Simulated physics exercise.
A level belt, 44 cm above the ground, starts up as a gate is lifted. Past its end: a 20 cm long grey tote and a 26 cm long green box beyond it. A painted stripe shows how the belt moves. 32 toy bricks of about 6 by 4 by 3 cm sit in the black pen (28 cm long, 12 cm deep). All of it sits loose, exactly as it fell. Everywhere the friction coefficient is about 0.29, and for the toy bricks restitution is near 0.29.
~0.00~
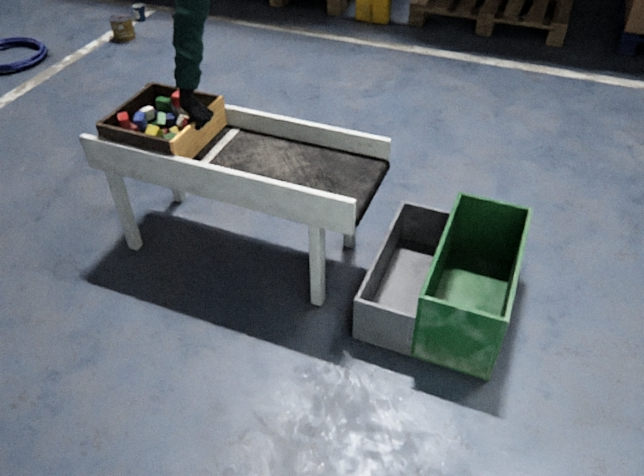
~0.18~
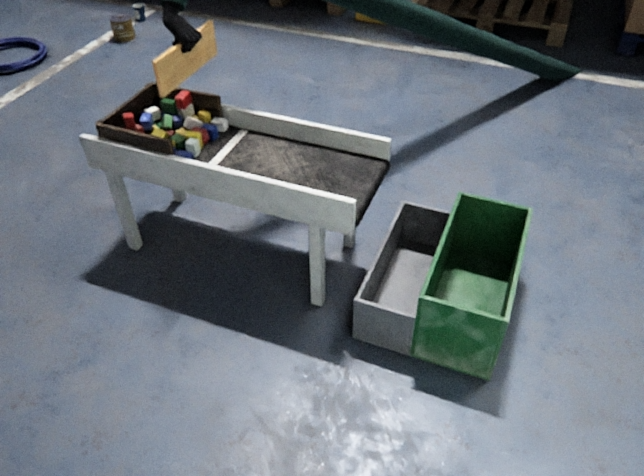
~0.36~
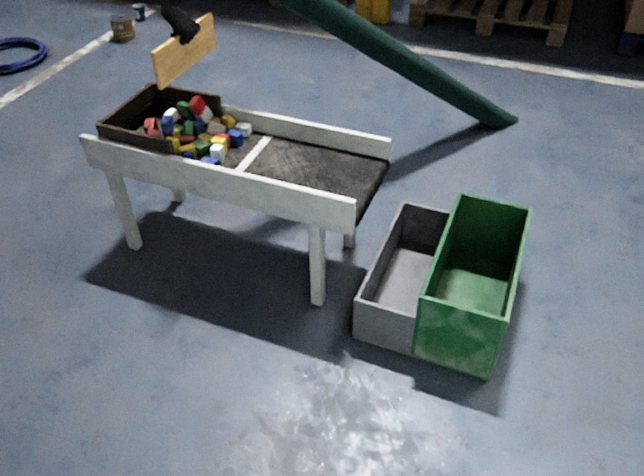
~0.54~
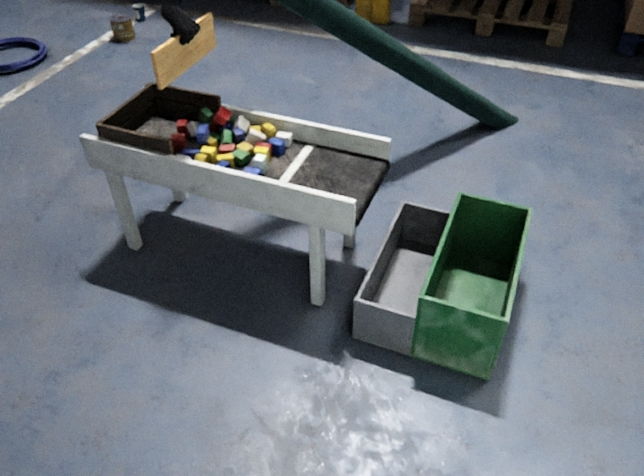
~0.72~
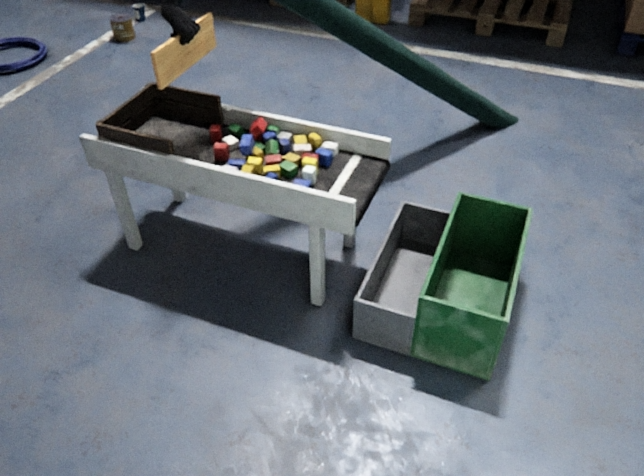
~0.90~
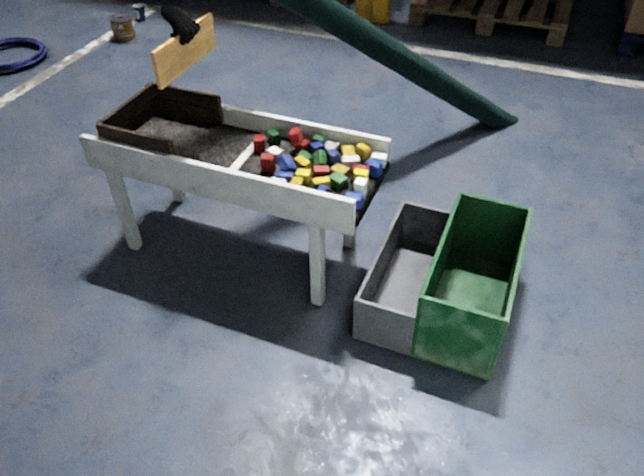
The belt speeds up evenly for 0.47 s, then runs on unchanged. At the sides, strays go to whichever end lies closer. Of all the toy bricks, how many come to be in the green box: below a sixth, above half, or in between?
Well, fewer than one out of six ended up there.
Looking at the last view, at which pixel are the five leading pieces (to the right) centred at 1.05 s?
They are centred near (410, 206).
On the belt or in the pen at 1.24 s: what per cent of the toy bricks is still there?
Roughly 15 per cent.
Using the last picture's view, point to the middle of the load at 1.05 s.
The middle of the load sits near (362, 173).
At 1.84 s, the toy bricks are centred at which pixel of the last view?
The middle lies close to (399, 280).
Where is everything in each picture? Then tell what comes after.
In the first frame (each is followed by its nearest rim corner in this view), black pen, (171, 141); green box, (504, 319); 0 cm of belt gone by; none out.
In the second frame, black pen, (171, 141); 3 cm of belt gone by.
In the third frame, black pen, (171, 141); 14 cm of belt gone by; 10 out, the lowest brick at (209, 165).
In the fourth frame, black pen, (171, 141); 30 cm of belt gone by; 26 out, the lowest brick at (214, 139).
In the fifth frame, black pen, (171, 141); 48 cm of belt gone by; 32 out, the lowest brick at (285, 139).
In the sixth frame, black pen, (171, 141); green box, (504, 319); 65 cm of belt gone by; 32 out, the lowest brick at (275, 154).
After 1.05 s, 20 on the belt and 12 in the air.
After 1.24 s, 7 in the grey tote, 5 on the belt and 20 in the air.
After 1.50 s, 28 in the grey tote and 4 in the air.
When it is over (at 1.84 s), 32 in the grey tote. Asked share, 0 of 32, 0 per cent.
